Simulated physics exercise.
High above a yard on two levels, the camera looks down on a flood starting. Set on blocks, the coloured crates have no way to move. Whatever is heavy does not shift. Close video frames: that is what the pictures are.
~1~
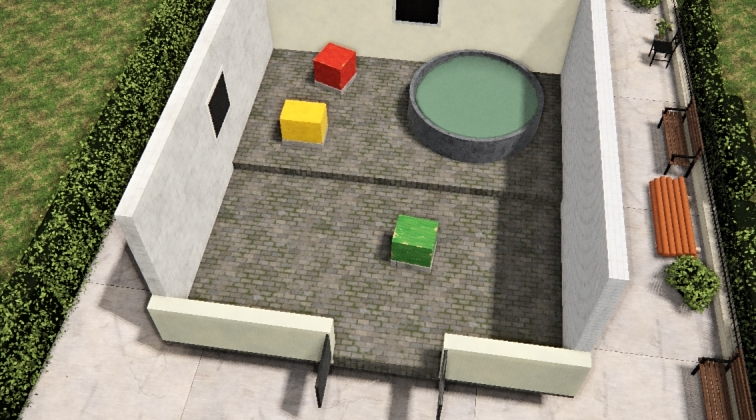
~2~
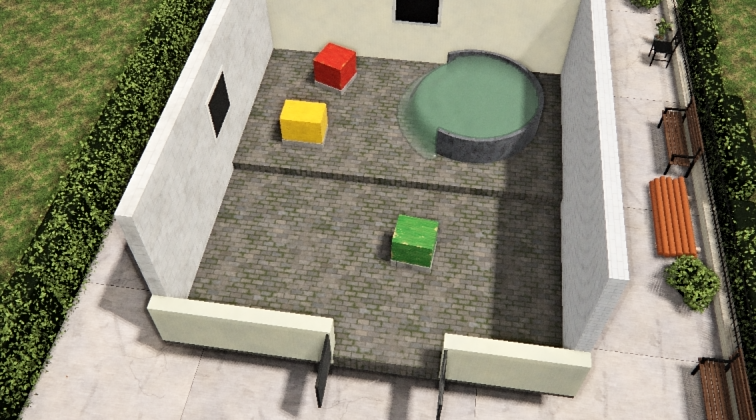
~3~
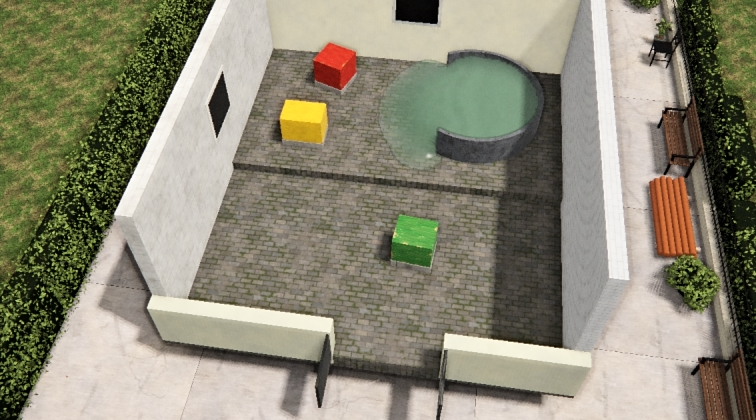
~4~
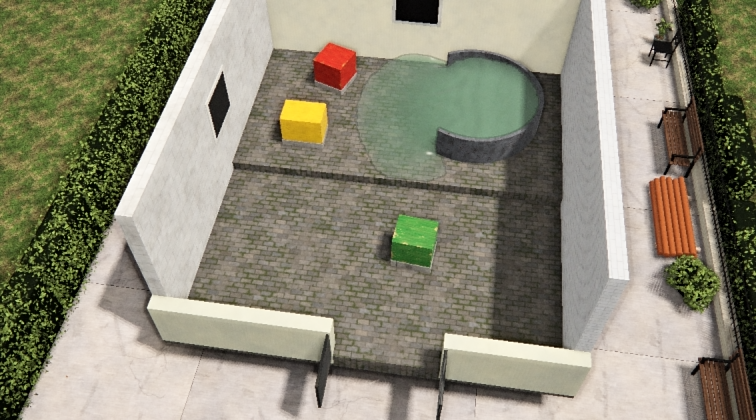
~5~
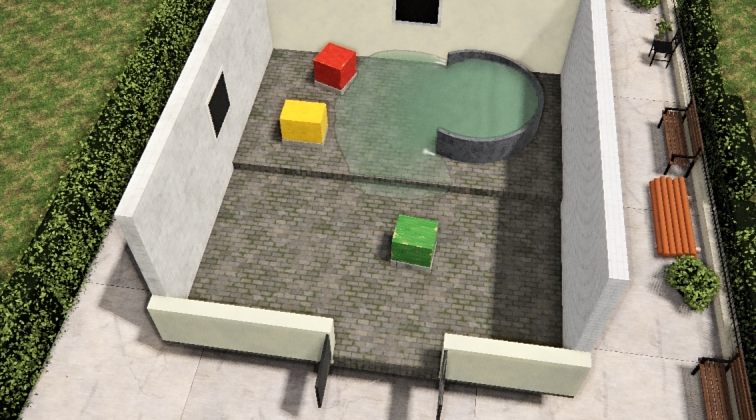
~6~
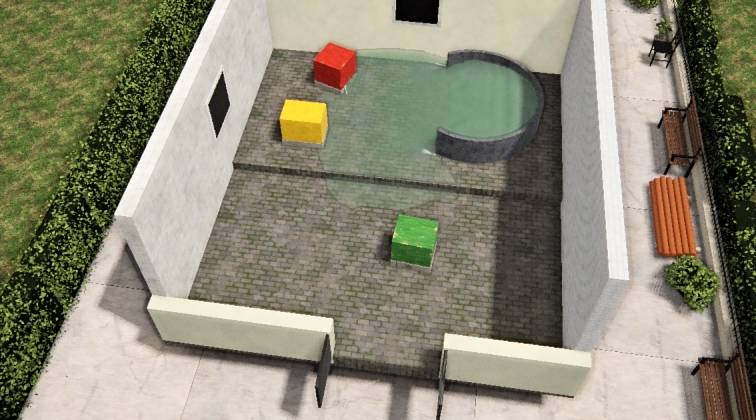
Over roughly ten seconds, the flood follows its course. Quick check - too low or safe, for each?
Green crate safe; yellow crate too low; red crate too low.
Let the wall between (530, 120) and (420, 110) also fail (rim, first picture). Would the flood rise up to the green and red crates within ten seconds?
As I see it, the green one gets reached, and the red one is not reached.
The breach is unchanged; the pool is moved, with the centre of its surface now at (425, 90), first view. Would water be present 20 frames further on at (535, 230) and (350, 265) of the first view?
Taking the spots in order: Bare, swamped.
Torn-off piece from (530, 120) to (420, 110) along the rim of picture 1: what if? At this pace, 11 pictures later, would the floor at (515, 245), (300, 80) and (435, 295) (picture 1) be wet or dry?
Spot one: Reached by the flood. Spot two: Spared by the leak. Spot three: Reached by the flood.
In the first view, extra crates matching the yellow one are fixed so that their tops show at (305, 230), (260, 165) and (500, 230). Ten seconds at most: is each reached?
In turn: Is wetted, takes water, remains dry.
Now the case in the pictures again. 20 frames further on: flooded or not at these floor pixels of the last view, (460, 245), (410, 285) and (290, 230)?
First spared, second spared, third inundated.
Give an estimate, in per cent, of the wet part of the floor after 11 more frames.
Close to 50 %.
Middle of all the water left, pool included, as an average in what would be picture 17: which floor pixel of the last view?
I'd place it roughly at (377, 116).
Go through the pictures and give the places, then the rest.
In the first picture, still water in the round pool at (476, 96).
In the second picture, the front is at a hidden place, out from the gap at (413, 103).
In the third picture, the front is at (424, 167), out from the gap at (413, 104).
In the fourth picture, water pours out at (413, 105) and has run to (412, 180).
In the fifth picture, the front is at (378, 193), out from the gap at (413, 105).
In the sixth picture, water pours out at (413, 105) and has run to (353, 203).
A moment on, water covers 40 % of the floor; the green crate water round its plinth, the yellow crate water round its plinth, the red crate water round its plinth.
Next, water covers 50 % of the floor; the green crate water round its plinth, the yellow crate water round its plinth, the red crate water round its plinth.
Then, water covers 55 % of the floor; the green crate water round its plinth, the yellow crate water round its plinth, the red crate water round its plinth.
Later, water covers 80 % of the floor; the green crate water round its plinth, the yellow crate water round its plinth, the red crate water round its plinth.
In the end, water covers 90 % of the floor; the green crate stayed above the water, the yellow crate was topped, the red crate was topped.
